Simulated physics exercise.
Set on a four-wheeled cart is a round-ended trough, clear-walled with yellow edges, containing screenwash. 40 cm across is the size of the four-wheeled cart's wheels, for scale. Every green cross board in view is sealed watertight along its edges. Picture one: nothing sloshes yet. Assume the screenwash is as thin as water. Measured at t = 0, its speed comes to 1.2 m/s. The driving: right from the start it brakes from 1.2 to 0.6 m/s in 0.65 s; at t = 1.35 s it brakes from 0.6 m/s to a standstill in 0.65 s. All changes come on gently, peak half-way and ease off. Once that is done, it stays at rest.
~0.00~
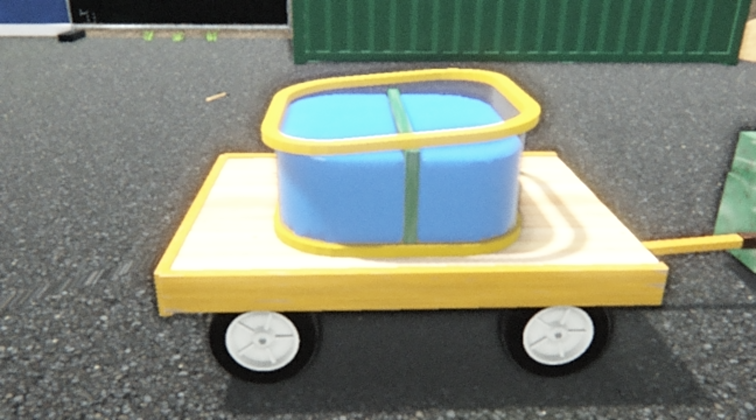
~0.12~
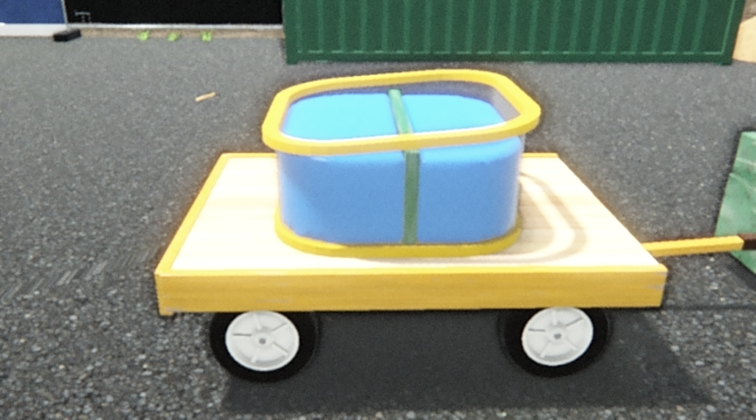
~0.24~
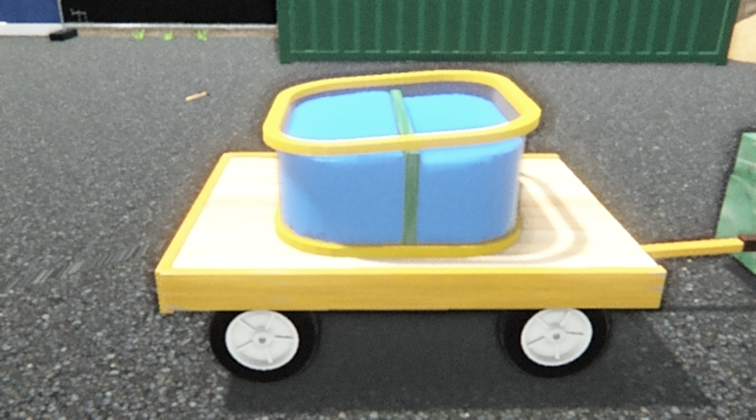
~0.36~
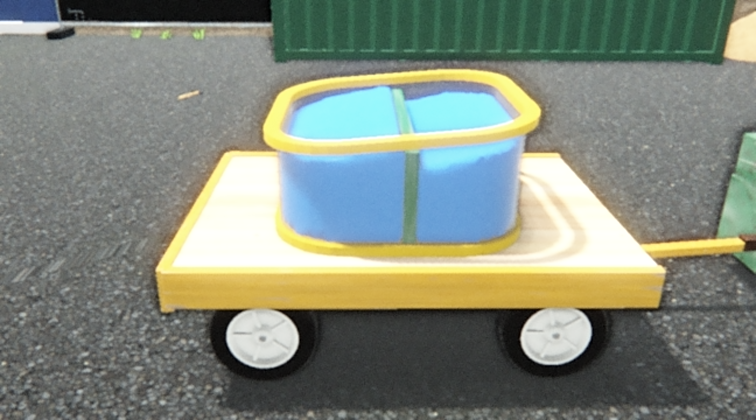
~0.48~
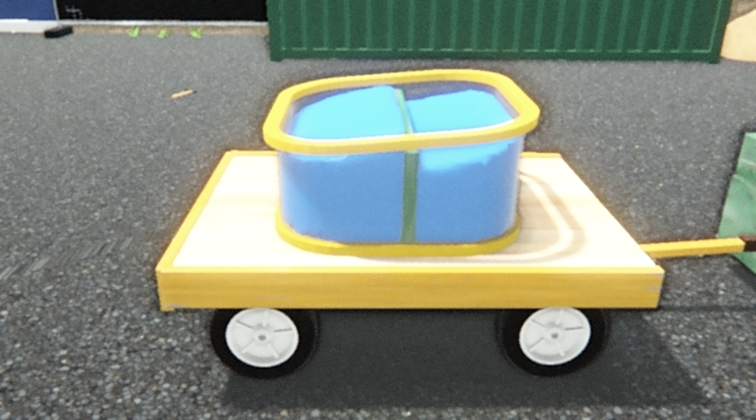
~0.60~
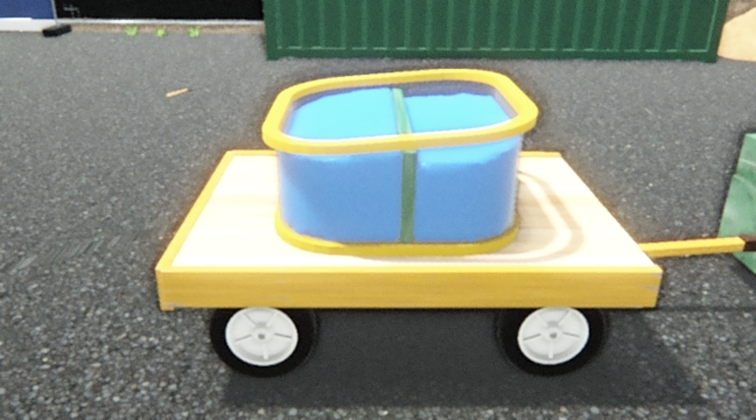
On a grey asphalt lot, seen from the side and slightly above, a green corrugated container stands behind a flat cart. The cart has a pale board edged in yellow, white-hubbed wheels and a yellow bar at right, and carries a clear, yellow-rimmed, round-ended trough of blue liquid with a green upright band. The background slides slightly left as the view keeps pace with the cart, and the liquid, level at first, tilts gently up toward the right, then flattens a little.
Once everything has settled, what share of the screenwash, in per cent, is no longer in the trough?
I would say 0 per cent is no longer inside.
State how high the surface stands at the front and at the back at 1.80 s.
Height at the front is 34 cm; height at the back is 30 cm.
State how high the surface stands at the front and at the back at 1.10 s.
At the front 32 cm, at the back 32 cm.
By 1.10 s front 33 cm, middle 32 cm, back 32 cm above the floor; no loss so far.
By 1.80 s front 35 cm, middle 33 cm, back 30 cm above the floor; no loss so far.
By 2.50 s front 33 cm, middle 31 cm, back 31 cm above the floor; no loss so far.
By 4.99 s there is no loss.
